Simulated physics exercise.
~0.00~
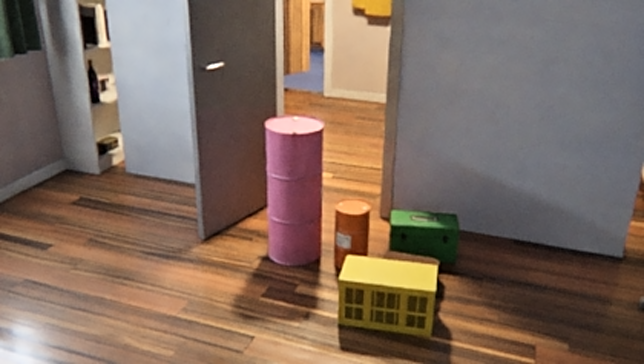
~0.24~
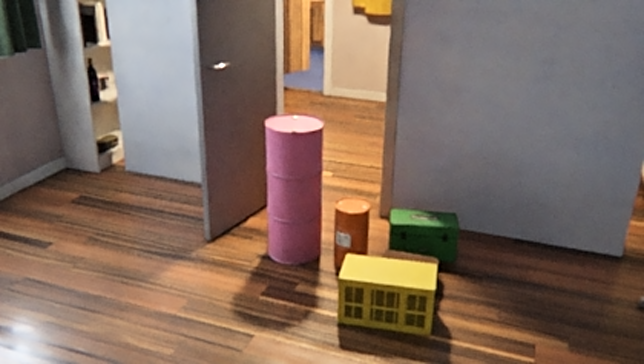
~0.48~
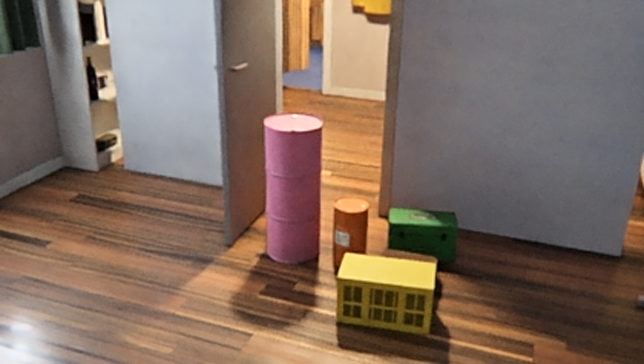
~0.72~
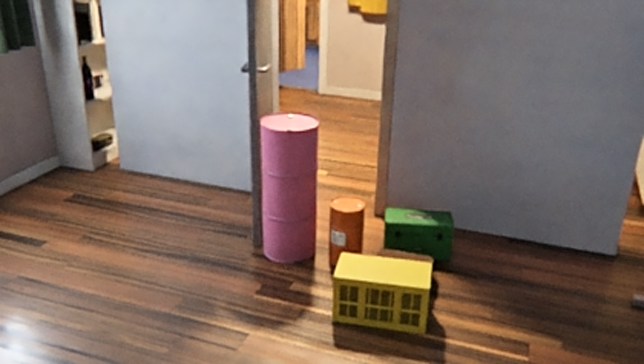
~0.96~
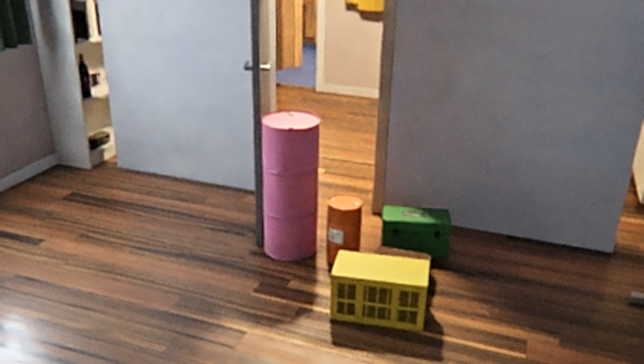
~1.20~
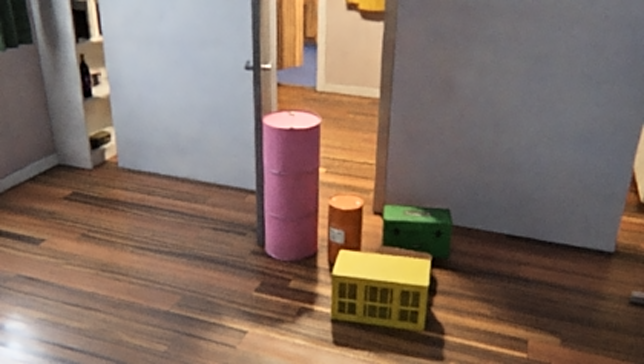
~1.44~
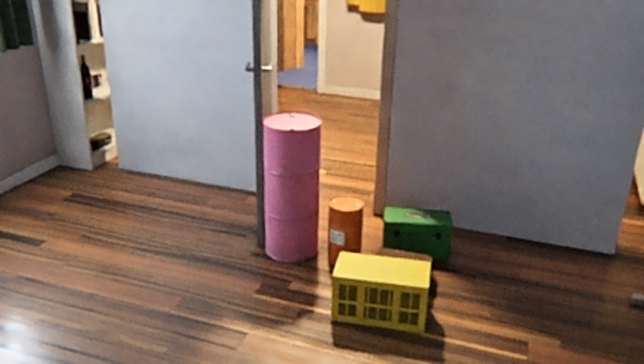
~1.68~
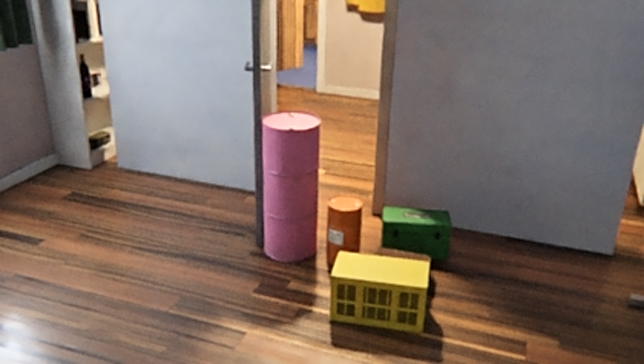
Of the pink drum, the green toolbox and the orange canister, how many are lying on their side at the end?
None of them are lying on their side; the pink drum, the green toolbox and the orange canister all still stand upright.
